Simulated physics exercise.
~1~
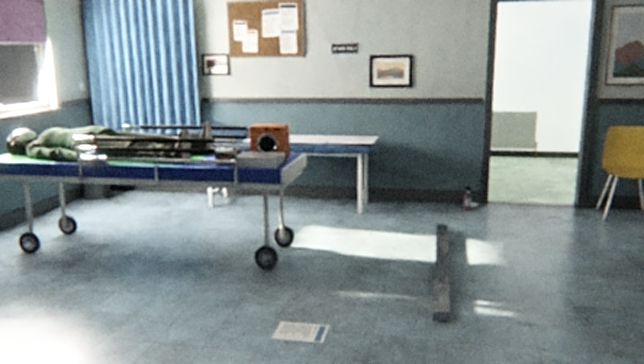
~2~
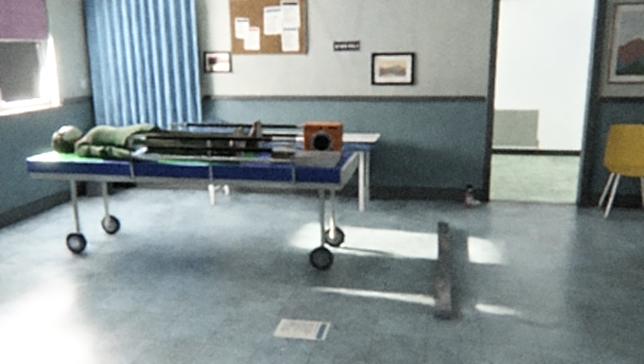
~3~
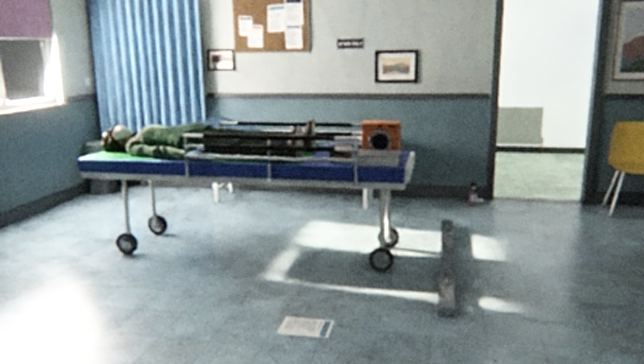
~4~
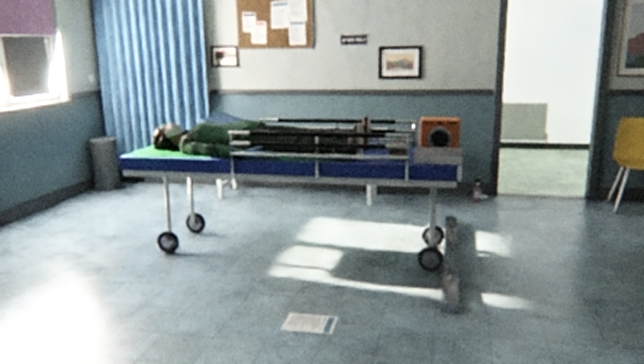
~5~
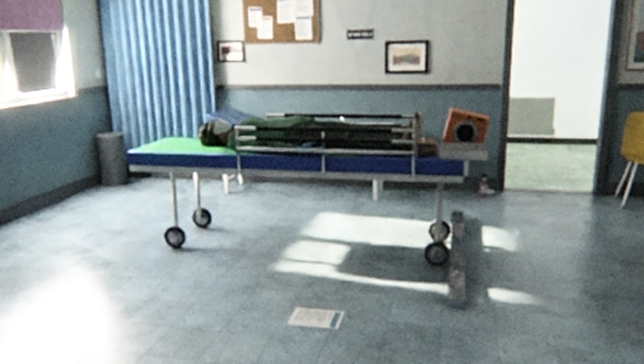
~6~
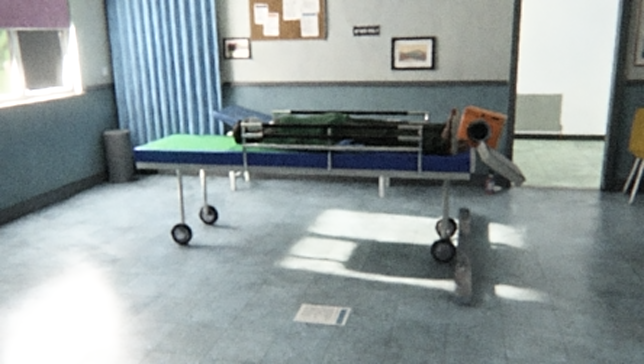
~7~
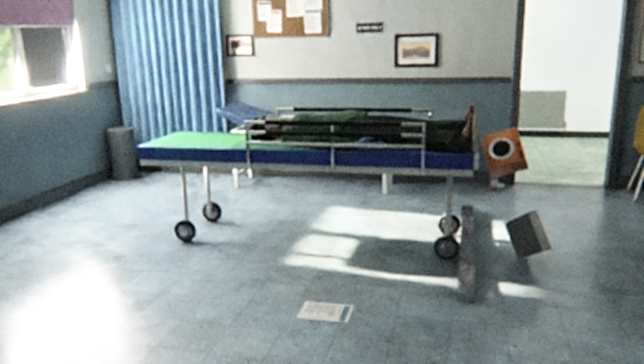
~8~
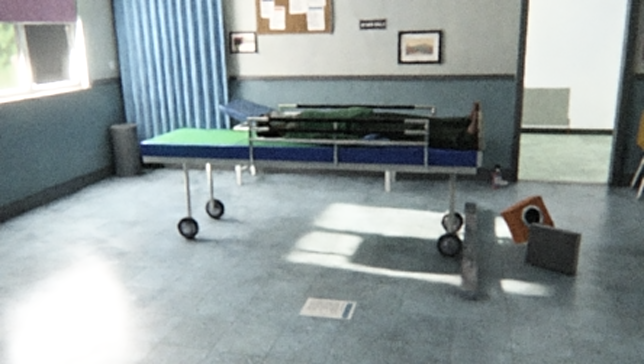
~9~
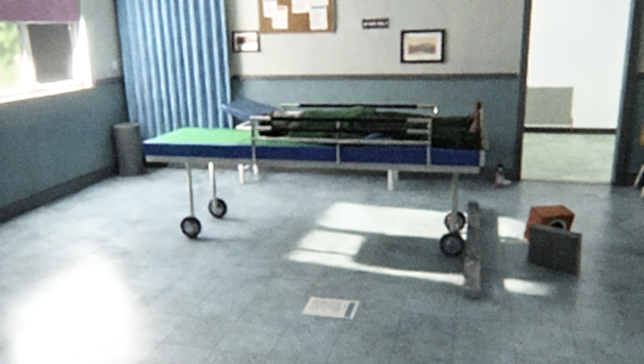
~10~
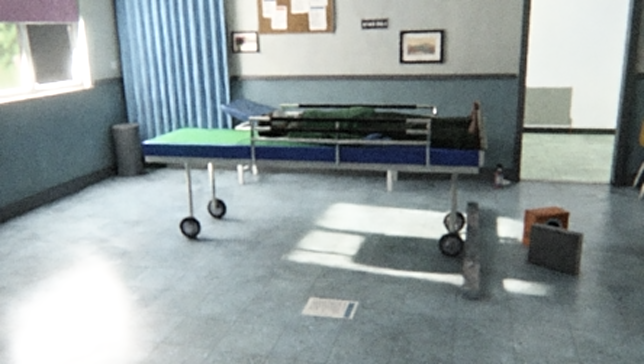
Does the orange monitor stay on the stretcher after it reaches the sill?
No, the orange monitor tips over the foot end after the stretcher stops and ends up on the floor beside the grey folder.
